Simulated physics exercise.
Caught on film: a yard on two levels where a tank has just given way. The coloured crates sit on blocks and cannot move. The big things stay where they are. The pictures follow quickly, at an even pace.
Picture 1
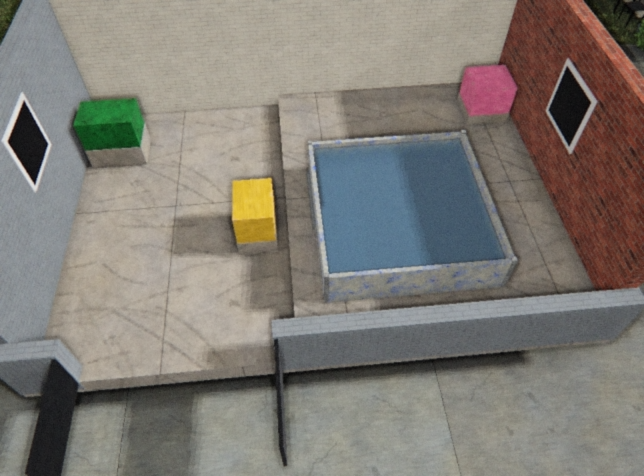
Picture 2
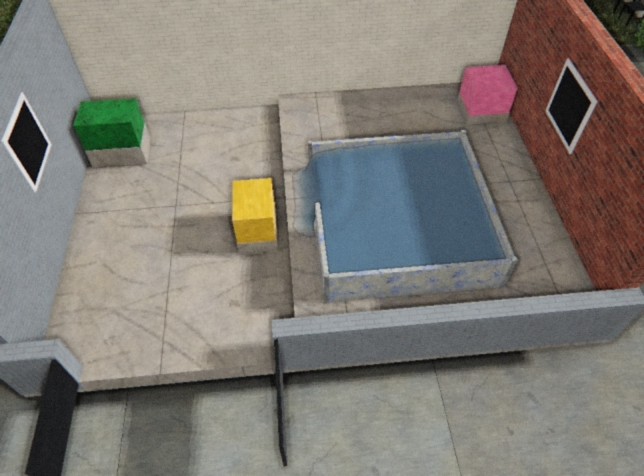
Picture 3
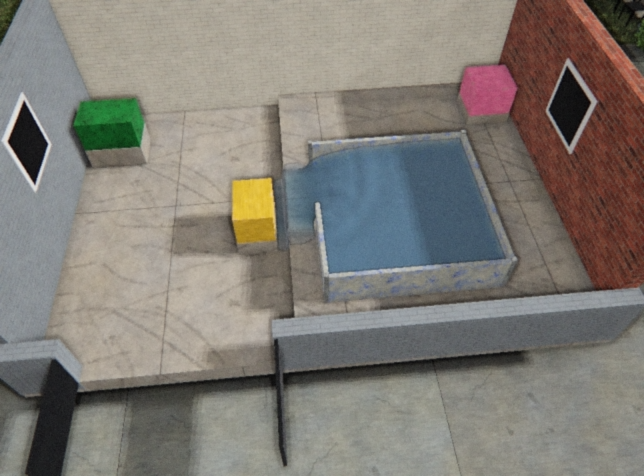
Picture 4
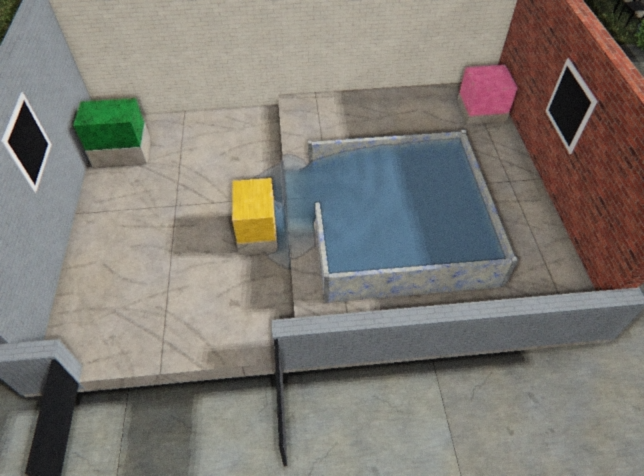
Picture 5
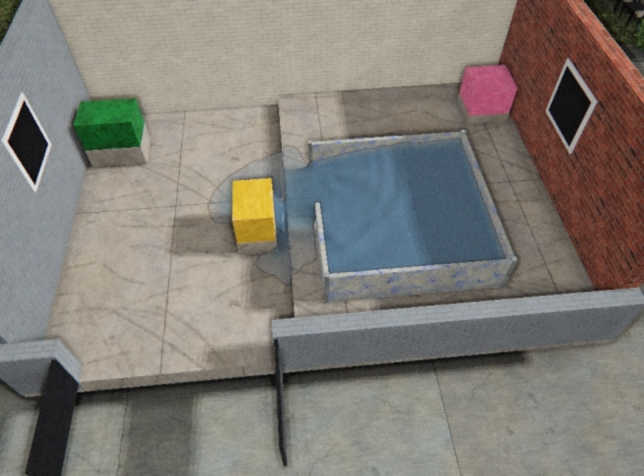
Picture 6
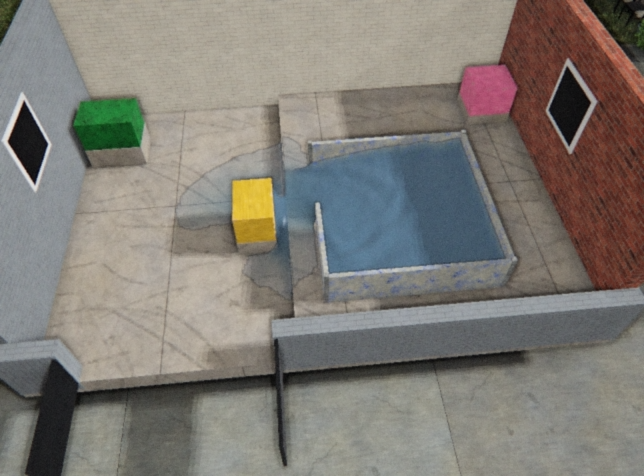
Water pouring through a gap in the left side of an open tank, spreading leftward across the paving around a yellow block.
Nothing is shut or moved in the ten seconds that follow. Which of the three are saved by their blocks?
The green crate keeps dry; the pink crate keeps dry; the yellow crate is soaked.
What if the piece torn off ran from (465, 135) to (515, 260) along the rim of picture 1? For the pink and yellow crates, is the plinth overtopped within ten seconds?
My reading: The pink one takes water, the yellow one stays dry.
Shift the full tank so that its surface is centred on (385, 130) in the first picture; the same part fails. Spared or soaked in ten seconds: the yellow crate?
One by one: Yellow crate remains dry.
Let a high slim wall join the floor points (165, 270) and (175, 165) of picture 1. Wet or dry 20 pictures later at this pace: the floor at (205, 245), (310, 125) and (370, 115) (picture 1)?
As listed: Under water, clear, dry.
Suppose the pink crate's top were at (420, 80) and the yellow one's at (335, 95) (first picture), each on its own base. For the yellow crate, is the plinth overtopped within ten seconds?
The yellow crate remains dry.
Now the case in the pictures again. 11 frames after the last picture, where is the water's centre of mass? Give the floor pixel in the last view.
At about (329, 213).
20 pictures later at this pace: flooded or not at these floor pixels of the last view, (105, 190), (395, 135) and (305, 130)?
In that order: Awash, free of water, not flooded.
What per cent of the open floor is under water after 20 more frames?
I make it 45 per cent.
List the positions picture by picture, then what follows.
The first frame shows the open tank at (402, 200) is whole and still.
In the second frame, water pours out at (316, 191) and has run to (309, 233).
In the third frame, water pours out at (316, 193) and has run to (284, 168).
In the fourth frame, water pours out at (316, 193) and has run to a hidden place.
In the fifth frame, the front is at (215, 204), out from the gap at (316, 193).
In the sixth frame, water pours out at (316, 193) and has run to (187, 198).
A moment on, water covers 30 % of the floor; the green crate water round its plinth, the pink crate not reached, the yellow crate water round its plinth.
Next, water covers 40 % of the floor; the green crate water round its plinth, the pink crate not reached, the yellow crate water round its plinth.
Then, water covers 45 % of the floor; the green crate water round its plinth, the pink crate not reached, the yellow crate water round its plinth.
Later, water covers 55 % of the floor; the green crate water round its plinth, the pink crate not reached, the yellow crate water round its plinth.
In the end, water covers 60 % of the floor; the green crate stayed above the water, the pink crate stayed above the water, the yellow crate was topped.
